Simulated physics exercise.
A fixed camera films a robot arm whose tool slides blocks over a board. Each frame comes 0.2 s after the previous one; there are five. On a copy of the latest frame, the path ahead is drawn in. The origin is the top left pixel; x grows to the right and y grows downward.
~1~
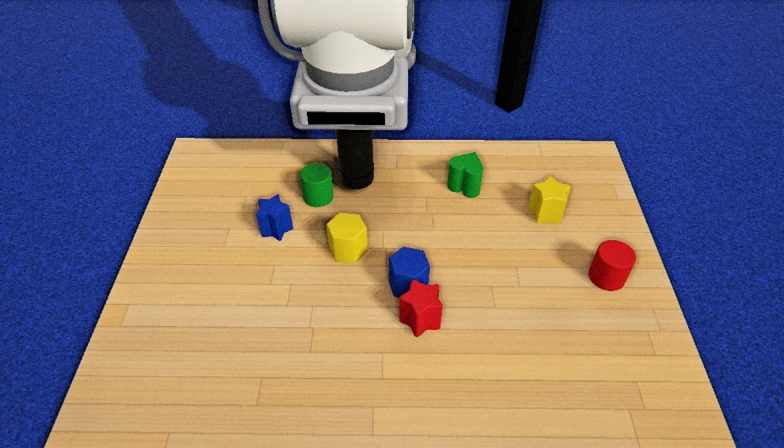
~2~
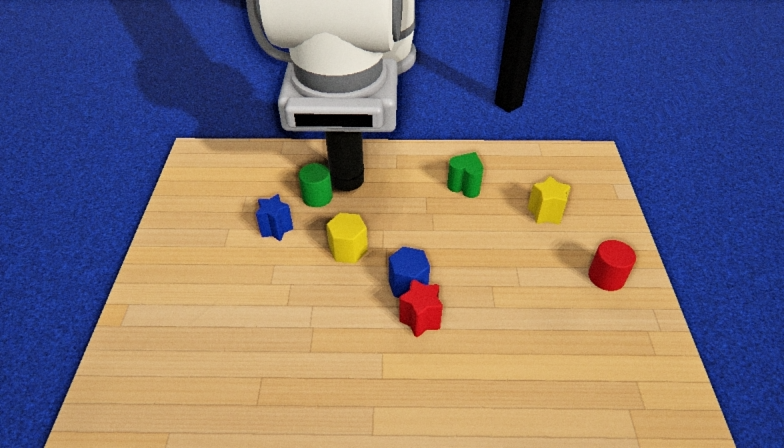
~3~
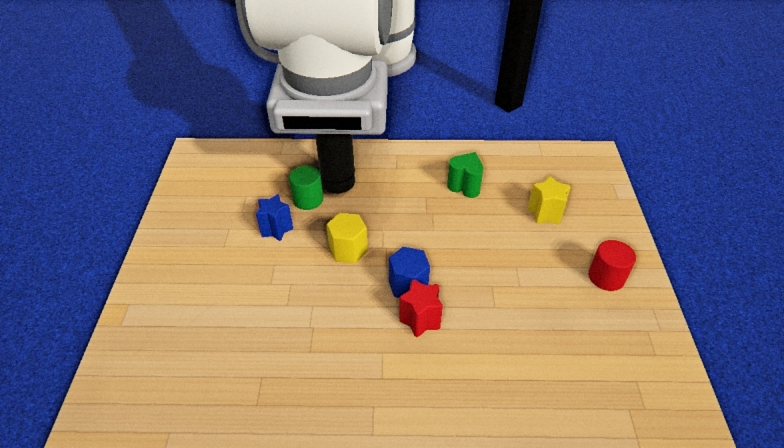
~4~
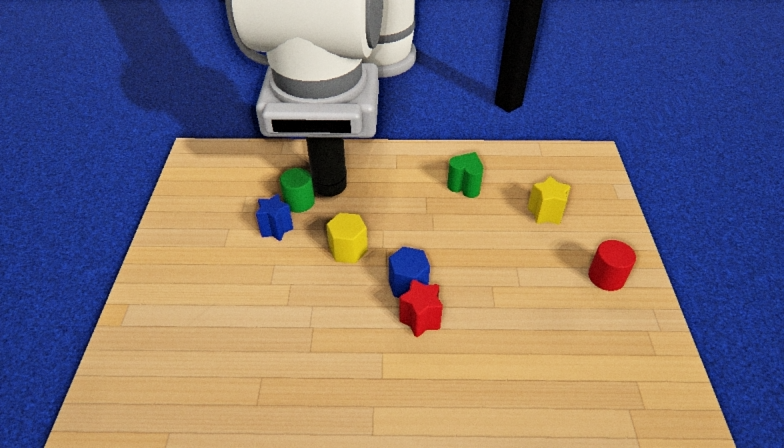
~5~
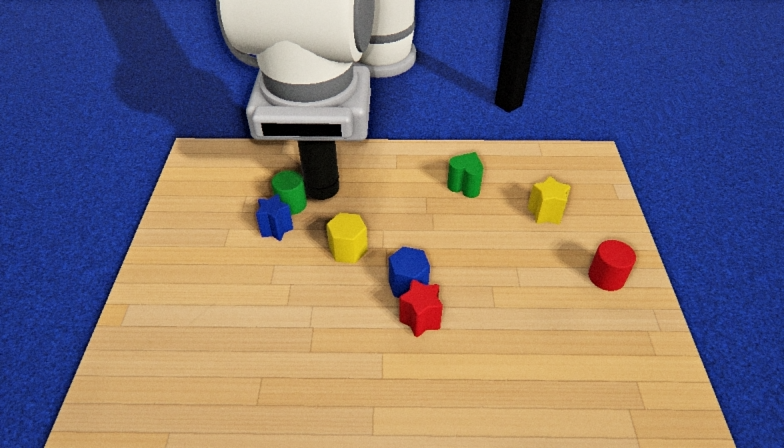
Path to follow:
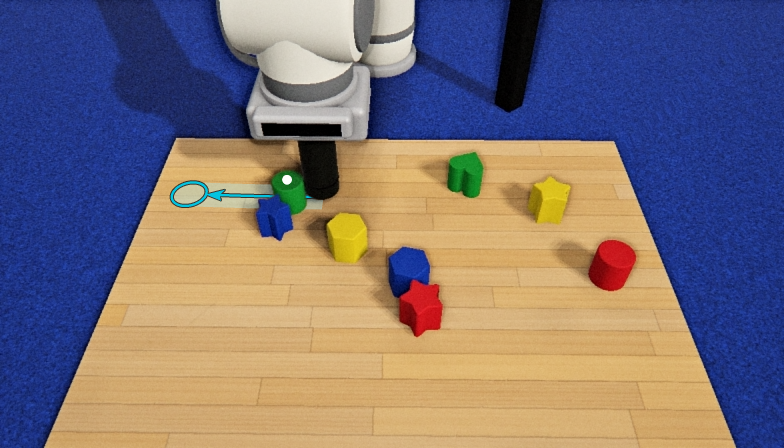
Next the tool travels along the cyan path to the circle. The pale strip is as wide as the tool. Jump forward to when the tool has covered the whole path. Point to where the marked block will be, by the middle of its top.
It ends at (225, 195).
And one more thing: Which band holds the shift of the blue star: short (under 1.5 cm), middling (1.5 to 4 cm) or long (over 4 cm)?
The under 1.5 cm band.
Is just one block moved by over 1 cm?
Yes, that is how it ends up.
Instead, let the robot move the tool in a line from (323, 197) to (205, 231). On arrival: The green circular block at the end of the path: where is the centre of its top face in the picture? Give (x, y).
That would be at about pixel (166, 198).
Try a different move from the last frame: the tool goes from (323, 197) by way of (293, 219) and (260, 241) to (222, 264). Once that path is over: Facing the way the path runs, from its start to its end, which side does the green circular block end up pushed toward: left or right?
Right side.
Drawn move, in a line from (323, 197) to (189, 194); the dot is on the green circular block.
What follows on the original path. One third of the way, tool at (276, 188); green circular block at (245, 188).
Two thirds of the way, tool at (231, 187); green circular block at (225, 195).
At the end, tool at (186, 186); blue star still; green circular block at (225, 195).
